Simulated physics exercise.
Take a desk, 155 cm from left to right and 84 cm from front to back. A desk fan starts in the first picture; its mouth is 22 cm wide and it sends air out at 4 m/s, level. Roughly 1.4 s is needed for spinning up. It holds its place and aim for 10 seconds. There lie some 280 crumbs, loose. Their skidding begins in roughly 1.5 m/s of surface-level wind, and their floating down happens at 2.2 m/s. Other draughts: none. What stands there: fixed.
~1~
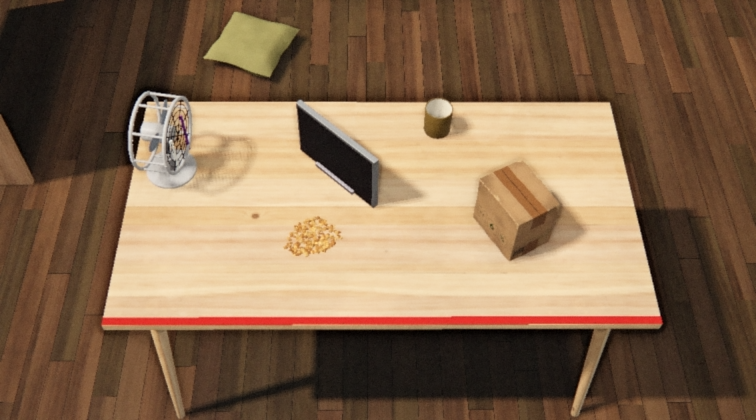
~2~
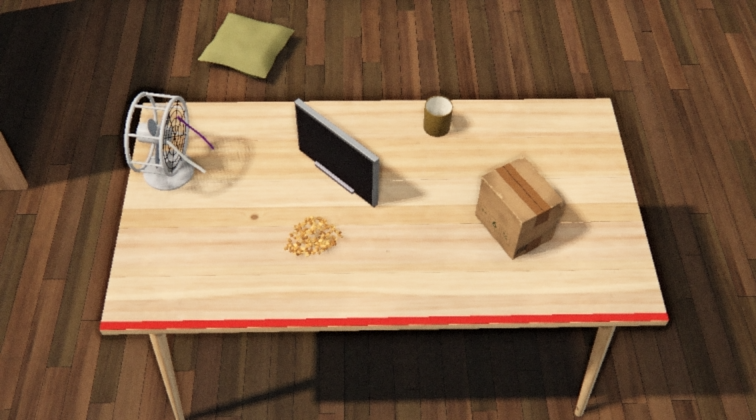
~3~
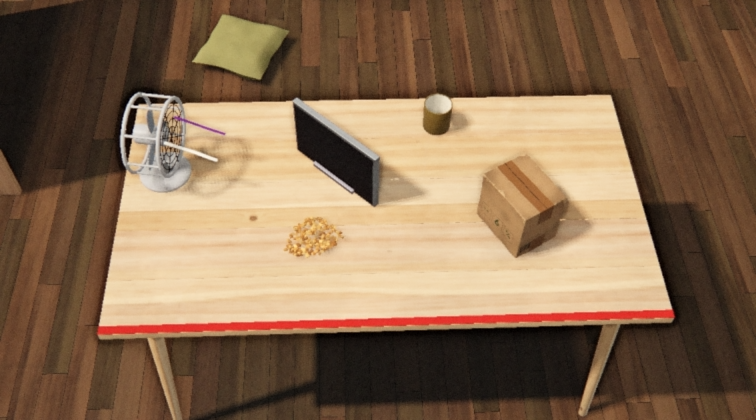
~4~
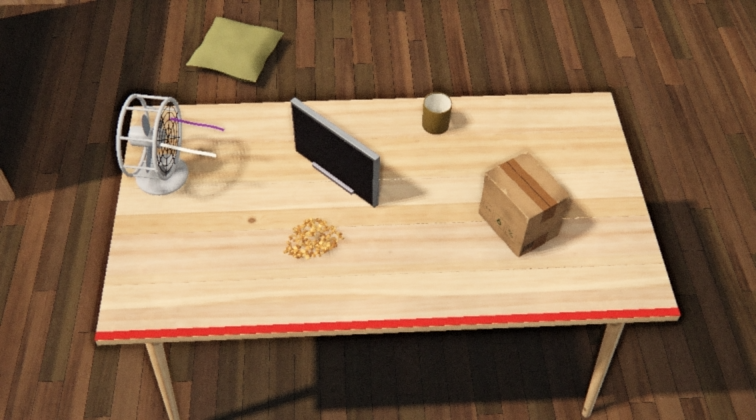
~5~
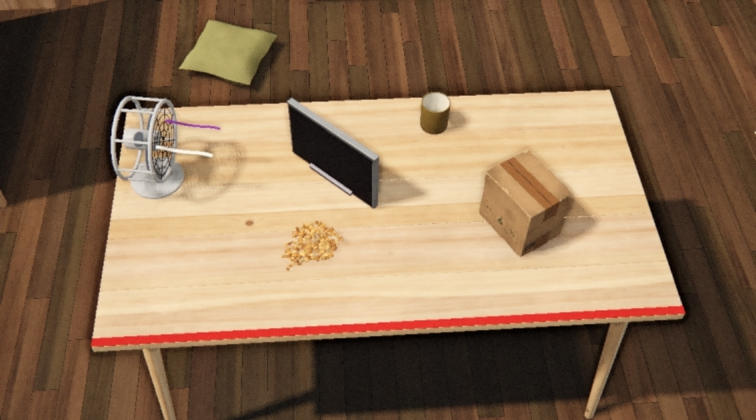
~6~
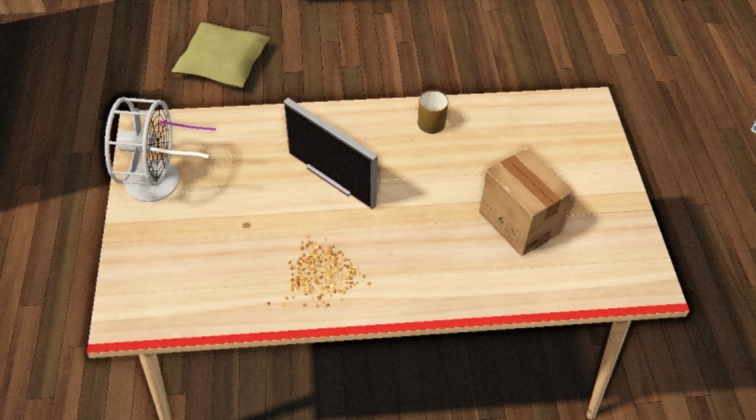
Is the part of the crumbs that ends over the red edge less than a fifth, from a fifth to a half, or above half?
Of the crumbs, above half end over the red edge.
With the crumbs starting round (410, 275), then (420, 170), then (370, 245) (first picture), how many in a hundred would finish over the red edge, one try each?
It goes 100 %, then 0 %, then 100 %.
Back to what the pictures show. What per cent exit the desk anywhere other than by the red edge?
The share is about 0 %.
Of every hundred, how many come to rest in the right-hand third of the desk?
Something close to 0 % ends up there.
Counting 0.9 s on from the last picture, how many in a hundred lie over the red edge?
90 per cent, roughly.
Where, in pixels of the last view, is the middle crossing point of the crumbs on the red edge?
Somewhere about (371, 334).
Then, 0.9 s after the last picture, 11 % are on the move or not yet settled, 92 % are over the red edge.
Then, 2.1 s after the last picture, 2 % are on the move or not yet settled, 98 % are over the red edge.
Then, 4.4 s after the last picture, 1 % are on the move or not yet settled, 99 % are over the red edge.
Then, 8.9 s after the last picture, at the end, 99 % are over the red edge.
